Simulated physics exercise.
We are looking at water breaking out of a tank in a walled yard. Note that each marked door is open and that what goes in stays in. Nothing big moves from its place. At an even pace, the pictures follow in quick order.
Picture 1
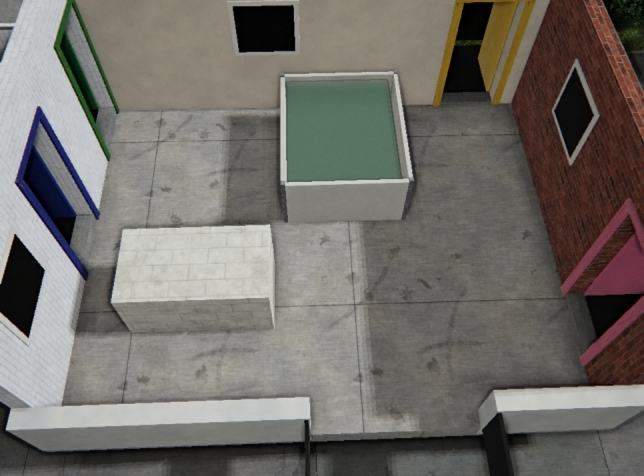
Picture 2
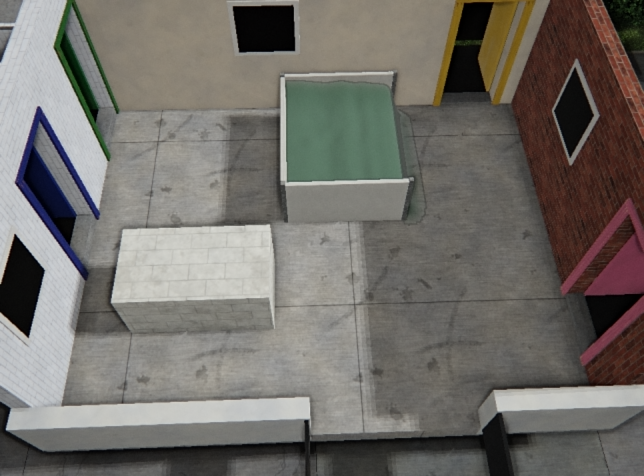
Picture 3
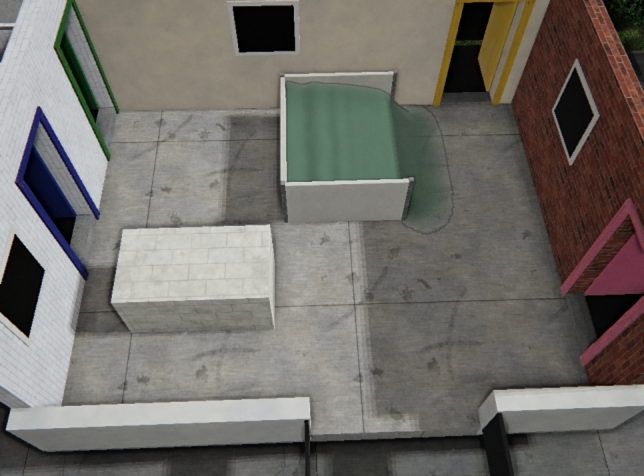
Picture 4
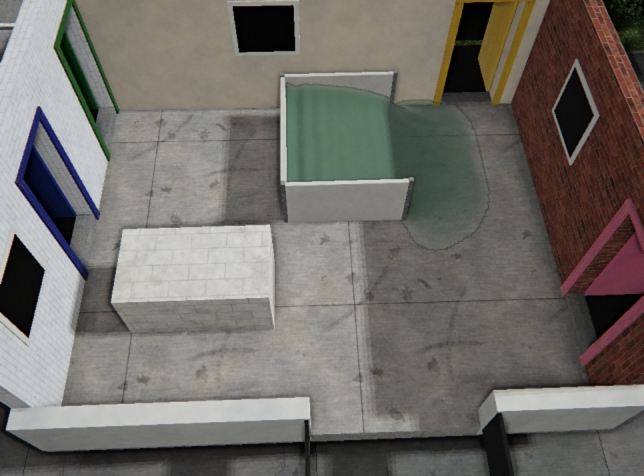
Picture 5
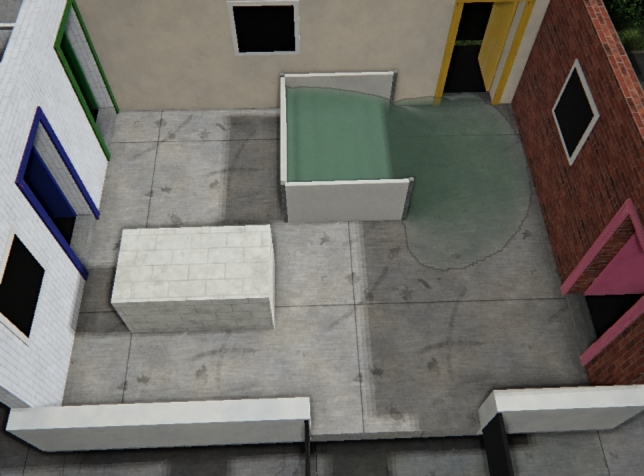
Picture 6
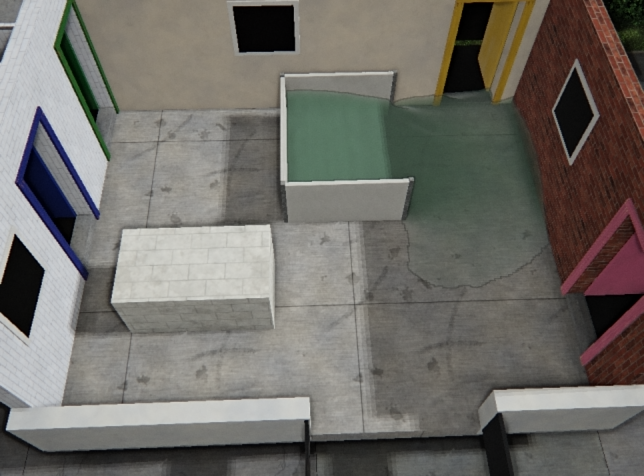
Green water poured out of the open right side of a white-walled tank and spread steadily across the gray concrete yard, passing by the yellow doorway and reaching the red brick wall.
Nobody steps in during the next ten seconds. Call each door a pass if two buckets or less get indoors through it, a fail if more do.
Yellow door: Fail, blue door: Pass, pink door: Fail, green door: Pass.
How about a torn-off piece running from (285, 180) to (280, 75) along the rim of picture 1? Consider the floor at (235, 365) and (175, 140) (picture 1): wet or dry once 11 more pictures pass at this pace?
The first spot is spared and the second is soaked.
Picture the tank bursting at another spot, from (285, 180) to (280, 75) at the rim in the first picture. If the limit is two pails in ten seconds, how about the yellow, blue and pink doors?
Yellow falls short, blue exceeds the limit, pink exceeds the limit.
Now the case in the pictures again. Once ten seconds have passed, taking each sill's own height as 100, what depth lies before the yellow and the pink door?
First around 140 percent, second around 130 percent.
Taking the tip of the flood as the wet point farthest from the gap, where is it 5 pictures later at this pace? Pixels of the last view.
Close to (582, 363).
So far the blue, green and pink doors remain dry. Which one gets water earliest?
I choose the pink-painted one.
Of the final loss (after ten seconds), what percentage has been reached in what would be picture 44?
My reading is near 75 per cent.
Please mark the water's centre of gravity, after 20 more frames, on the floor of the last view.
Close to (454, 232), I reckon.
A moment on, water covers 25 % of the floor; the yellow door over two buckets in, the blue door not reached, the pink door wet at the sill, nothing in, the green door not reached.
Next, water covers 30 % of the floor; the yellow door far over two buckets in, the blue door not reached, the pink door under two buckets in, the green door not reached.
Then, water covers 50 % of the floor; the yellow door far over two buckets in, the blue door not reached, the pink door over two buckets in, the green door not reached.
Later, water covers 70 % of the floor; the yellow door far over two buckets in, the blue door not reached, the pink door far over two buckets in, the green door wet at the sill, nothing in.
In the end, water covers 95 % of the floor; the yellow door far over two buckets in, the blue door wet at the sill, nothing in, the pink door far over two buckets in, the green door wet at the sill, nothing in.
